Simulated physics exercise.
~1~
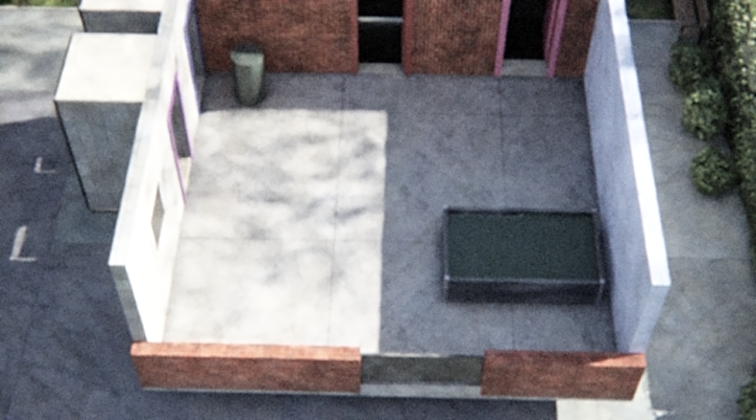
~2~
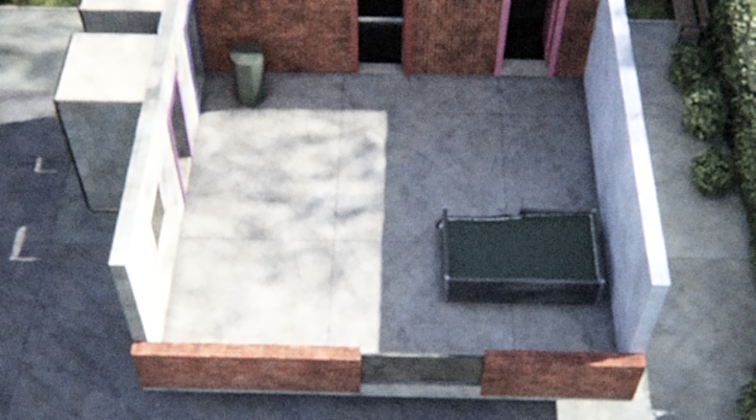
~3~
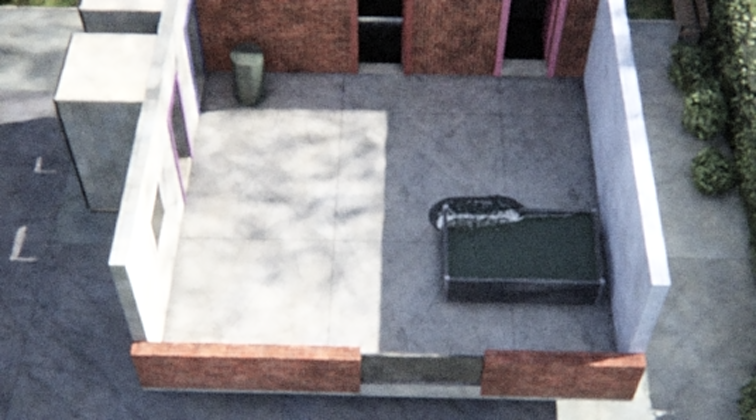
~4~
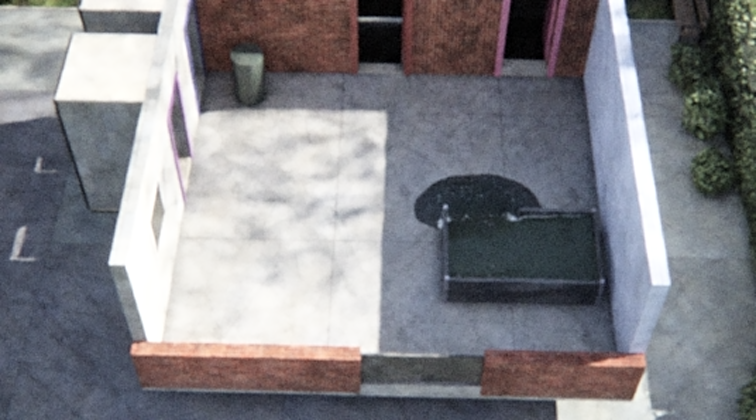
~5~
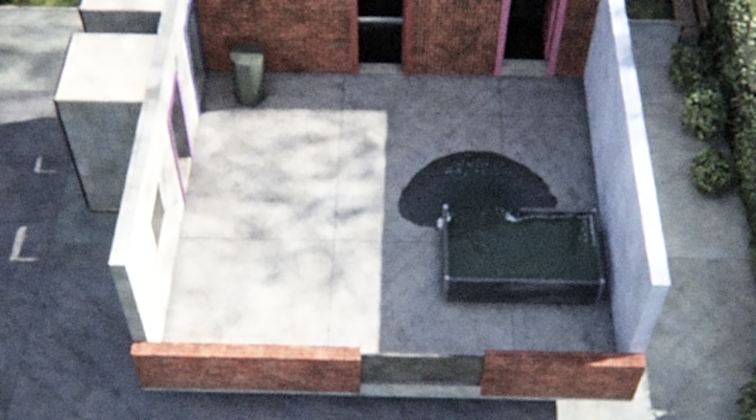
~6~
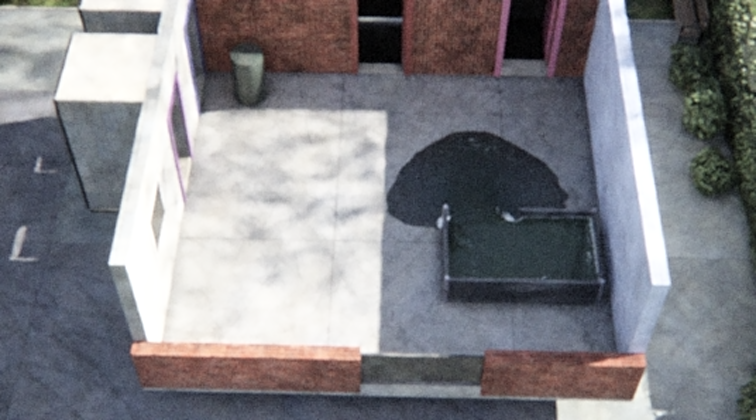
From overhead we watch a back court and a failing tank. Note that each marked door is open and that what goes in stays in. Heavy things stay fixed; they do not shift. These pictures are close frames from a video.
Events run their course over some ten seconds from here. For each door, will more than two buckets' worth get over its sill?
At the end, red door: Over two buckets, pink door: At most two buckets, purple door: At most two buckets, blue door: At most two buckets.
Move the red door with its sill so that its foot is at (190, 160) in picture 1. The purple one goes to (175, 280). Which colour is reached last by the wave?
Result: The purple door.
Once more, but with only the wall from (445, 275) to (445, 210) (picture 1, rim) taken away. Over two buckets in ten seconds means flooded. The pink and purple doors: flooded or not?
Put simply, the pink door falls below the limit; the purple door overflows.
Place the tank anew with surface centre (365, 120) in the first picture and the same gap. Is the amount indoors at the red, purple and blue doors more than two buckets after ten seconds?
The red door takes more, the purple door stays under, the blue door floods.
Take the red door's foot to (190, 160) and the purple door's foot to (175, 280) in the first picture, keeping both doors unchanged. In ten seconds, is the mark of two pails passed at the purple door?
I'd say the purple one doesn't reach it.
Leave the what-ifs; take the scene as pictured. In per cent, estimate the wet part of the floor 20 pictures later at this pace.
Roughly 40 percent, I reckon.
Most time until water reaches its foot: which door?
It's the purple-painted one.
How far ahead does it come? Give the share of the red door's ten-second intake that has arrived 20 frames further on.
Something like 60 in a hundred.
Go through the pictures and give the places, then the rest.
The first frame shows still water in the open tank at (522, 247).
In the second frame, the front is at a hidden place, out from the gap on the open tank's far side.
In the third frame, the front is at (439, 208), out from the gap on the open tank's far side.
In the fourth frame, the front is at (488, 177), out from the gap on the open tank's far side.
In the fifth frame, water pours out on the open tank's far side and has run to (468, 154).
In the sixth frame, water pours out on the open tank's far side and has run to (467, 134).
A moment on, water covers 25 % of the floor; the red door not reached, the pink door not reached, the purple door not reached, the blue door not reached.
Next, water covers 35 % of the floor; the red door under two buckets in, the pink door wet at the sill, nothing in, the purple door not reached, the blue door not reached.
Then, water covers 40 % of the floor; the red door over two buckets in, the pink door wet at the sill, nothing in, the purple door not reached, the blue door wet at the sill, nothing in.
Later, water covers 55 % of the floor; the red door far over two buckets in, the pink door wet at the sill, nothing in, the purple door wet at the sill, nothing in, the blue door under two buckets in.
In the end, water covers 80 % of the floor; the red door far over two buckets in, the pink door wet at the sill, nothing in, the purple door wet at the sill, nothing in, the blue door under two buckets in.
